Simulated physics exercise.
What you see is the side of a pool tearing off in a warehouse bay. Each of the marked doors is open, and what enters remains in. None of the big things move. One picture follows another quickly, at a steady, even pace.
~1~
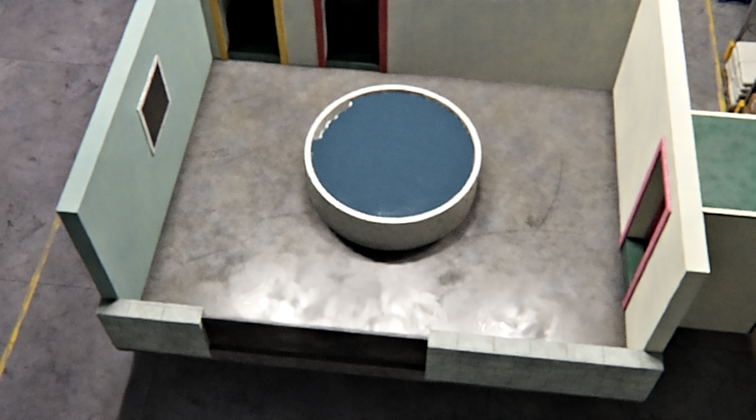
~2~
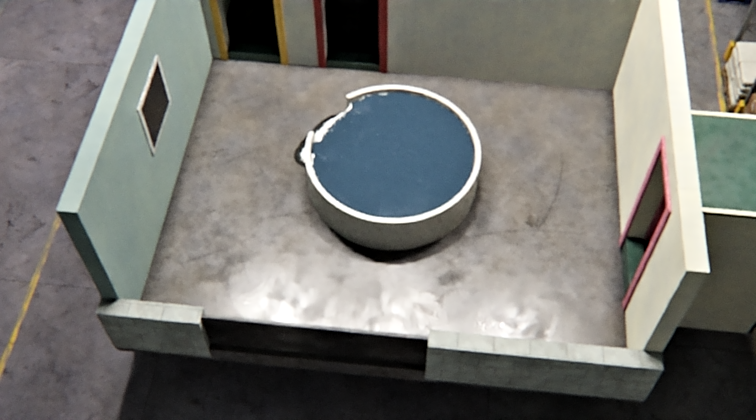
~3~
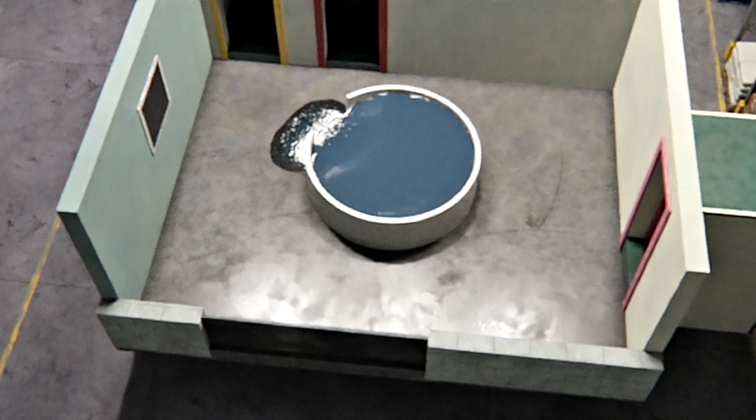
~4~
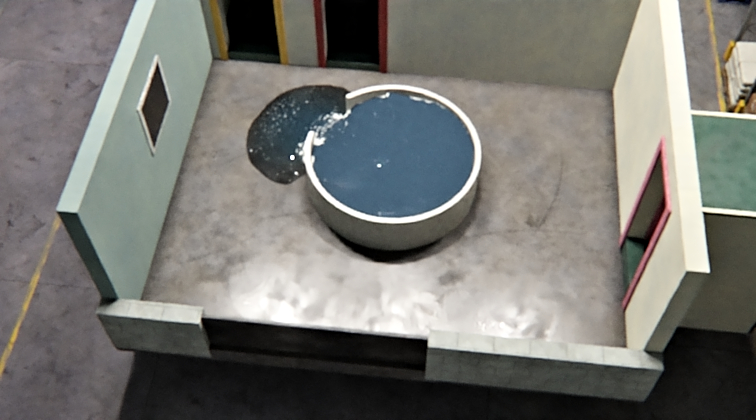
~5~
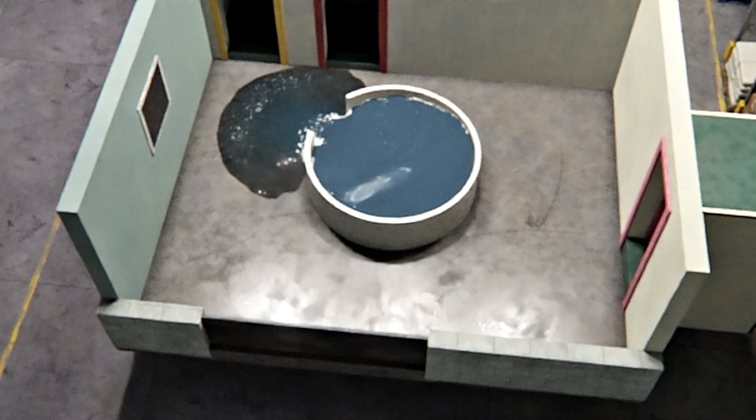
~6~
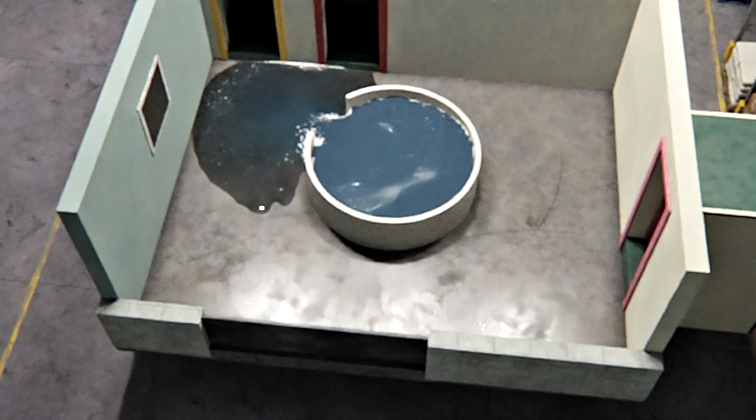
Water pouring through a gap torn in the round pool's upper left side and spreading across the grey floor in a dark sheet.
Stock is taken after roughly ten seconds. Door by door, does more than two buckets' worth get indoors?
Pink door: Two pails at most. Red door: Two pails at most. Yellow door: Over two pails.
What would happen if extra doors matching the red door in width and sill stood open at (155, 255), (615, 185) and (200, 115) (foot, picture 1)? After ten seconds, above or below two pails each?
Reading them off: Comes out lower, comes out lower, comes out higher.
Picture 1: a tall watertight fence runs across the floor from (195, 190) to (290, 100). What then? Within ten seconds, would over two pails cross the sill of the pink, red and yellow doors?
Note: Pink remains below threshold; red exceeds threshold; yellow remains below threshold.
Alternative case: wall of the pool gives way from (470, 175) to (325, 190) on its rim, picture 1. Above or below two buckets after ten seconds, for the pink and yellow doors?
My reading: The pink one lets less in; the yellow one takes less.
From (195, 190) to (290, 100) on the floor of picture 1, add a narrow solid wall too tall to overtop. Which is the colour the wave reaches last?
My answer: The pink one.
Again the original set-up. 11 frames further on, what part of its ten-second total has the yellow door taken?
Result: 25 % of the ten-second total.
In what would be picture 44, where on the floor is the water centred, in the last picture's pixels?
Near pixel (333, 180).
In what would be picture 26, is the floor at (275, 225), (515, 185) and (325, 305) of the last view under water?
Same order as asked: Drenched; dry as before; dry as before.
A moment on, water covers 20 % of the floor; the pink door not reached, the red door wet at the sill, nothing in, the yellow door wet at the sill, nothing in.
Next, water covers 25 % of the floor; the pink door not reached, the red door under two buckets in, the yellow door over two buckets in.
Then, water covers 45 % of the floor; the pink door not reached, the red door under two buckets in, the yellow door far over two buckets in.
Later, water covers 80 % of the floor; the pink door not reached, the red door under two buckets in, the yellow door far over two buckets in.
In the end, water covers 95 % of the floor; the pink door wet at the sill, nothing in, the red door under two buckets in, the yellow door far over two buckets in.
